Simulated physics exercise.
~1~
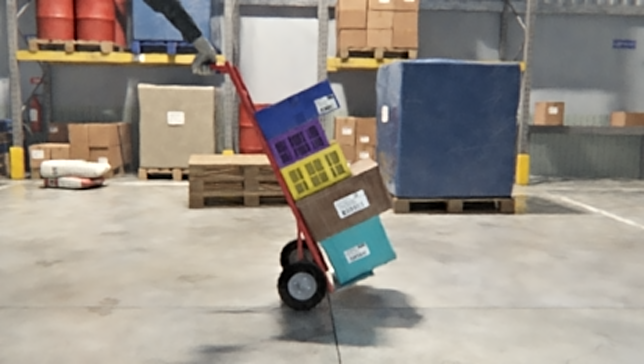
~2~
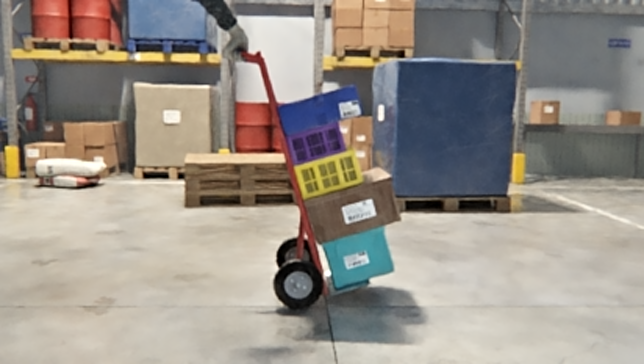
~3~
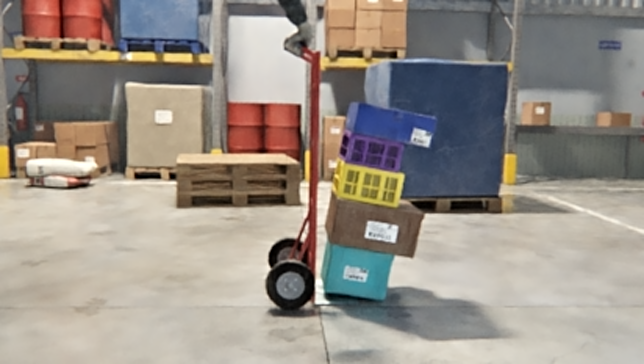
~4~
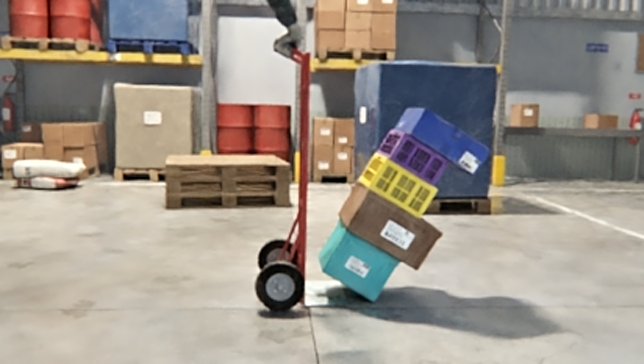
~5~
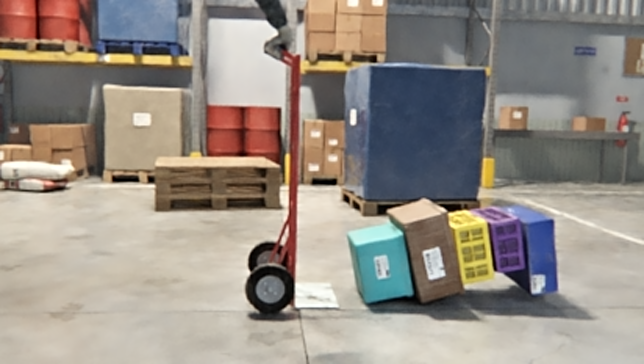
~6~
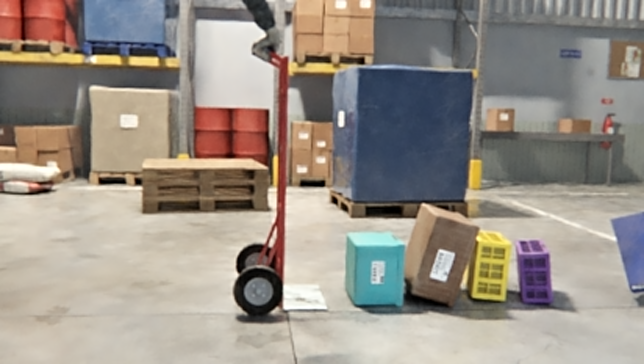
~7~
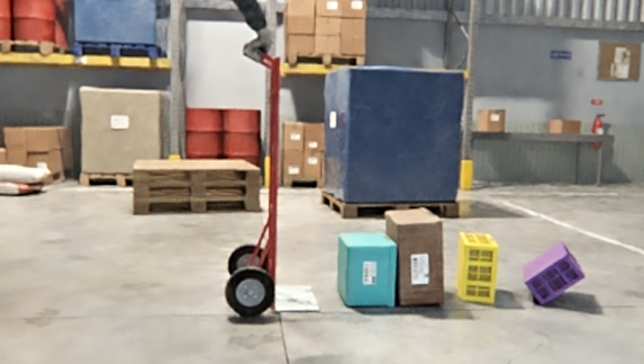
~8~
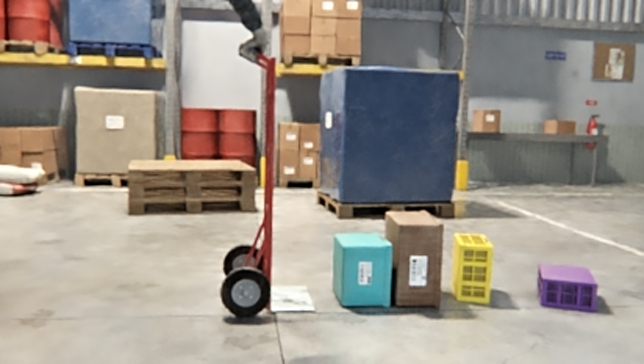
A tilted stack of five boxes and crates topples off a red hand truck in a warehouse, seen from the side. Blue sits on top, with purple, yellow, brown and turquoise below, while shelves, pallets and a large blue block stand behind. A gloved hand at the left swings the truck upright, and the stack pitches forward to the right and spills across the concrete. The blue box slides out of view at right as the purple crate tumbles farther. Finally, turquoise, brown, yellow and purple rest in a row beside the upright, empty truck.
